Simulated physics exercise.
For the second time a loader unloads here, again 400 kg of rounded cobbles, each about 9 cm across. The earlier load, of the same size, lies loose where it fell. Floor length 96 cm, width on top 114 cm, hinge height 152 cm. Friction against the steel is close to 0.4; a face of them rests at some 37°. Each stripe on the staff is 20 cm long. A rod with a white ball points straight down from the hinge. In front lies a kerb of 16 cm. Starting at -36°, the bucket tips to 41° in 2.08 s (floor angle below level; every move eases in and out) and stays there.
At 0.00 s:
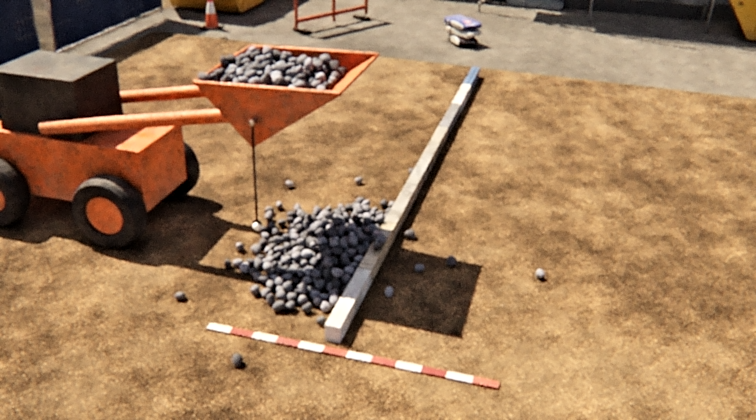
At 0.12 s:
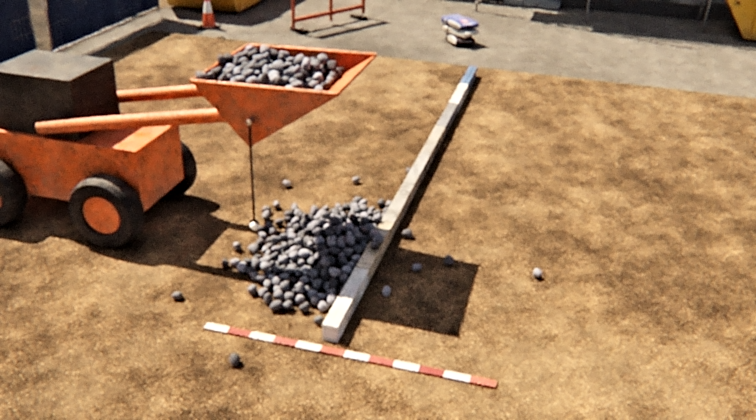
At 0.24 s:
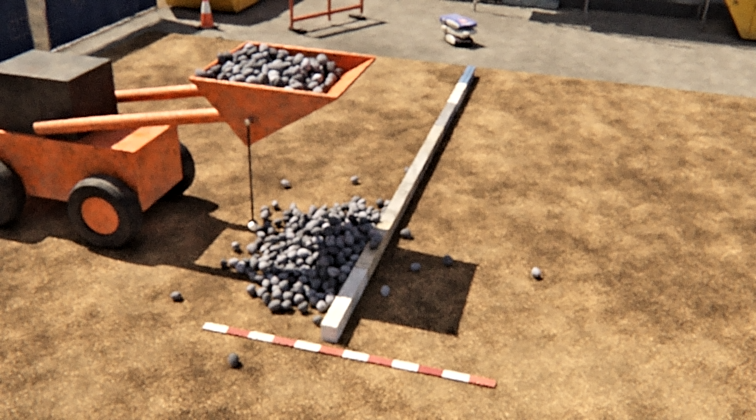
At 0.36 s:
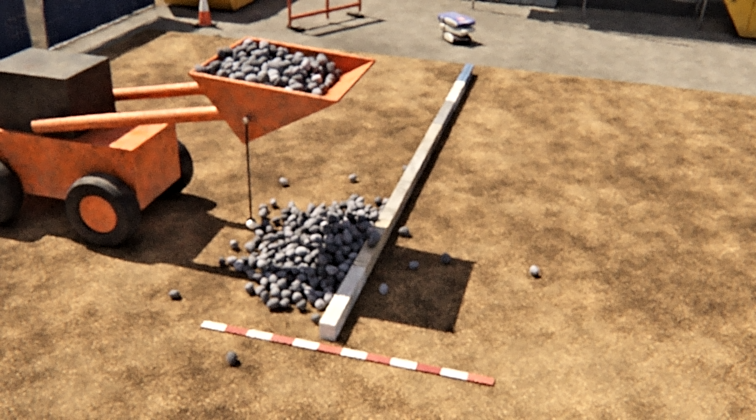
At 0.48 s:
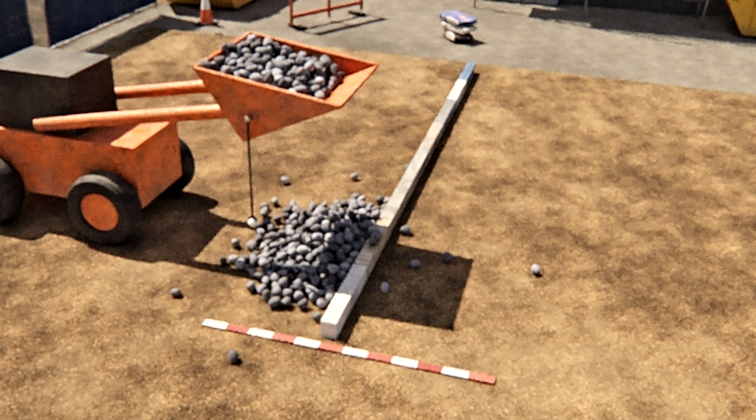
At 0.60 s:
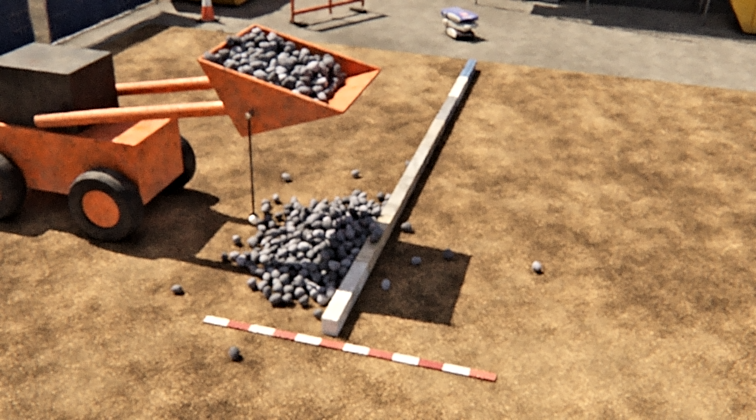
An orange loader's raised bucket, full of rounded grey stones, slowly tilted forward and down to the right, its stones shifting slightly, while the loose pile below lay still against a long pale kerb.
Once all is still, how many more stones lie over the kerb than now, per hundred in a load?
Close to 66 parts in a hundred.
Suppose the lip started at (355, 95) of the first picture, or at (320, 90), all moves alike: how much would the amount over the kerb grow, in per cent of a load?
First some 90, then 45 per cent.
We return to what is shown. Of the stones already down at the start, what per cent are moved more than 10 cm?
Roughly 0 per cent of them.
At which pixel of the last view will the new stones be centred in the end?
Near (402, 249).
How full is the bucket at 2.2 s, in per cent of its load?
Roughly 15 per cent is still inside.
After 1.6 s the floor is at 29°; in per cent of one load, 91 in the bucket, 107 on this side of the kerb, 1 over the kerb; the foremost stones are at (415, 248).
After 2.2 s the floor is at 41°; in per cent of one load, 15 in the bucket, 151 on this side of the kerb, 33 over the kerb; the foremost stones are at (463, 274).
After 2.5 s the floor is at 41°; in per cent of one load, 0 in the bucket, 142 on this side of the kerb, 57 over the kerb; the foremost stones are at (507, 267).
After 5.3 s the floor is at 41°; in per cent of one load, 0 in the bucket, 132 on this side of the kerb, 68 over the kerb; the foremost stones are at (575, 275). Net gain over the kerb, 66.
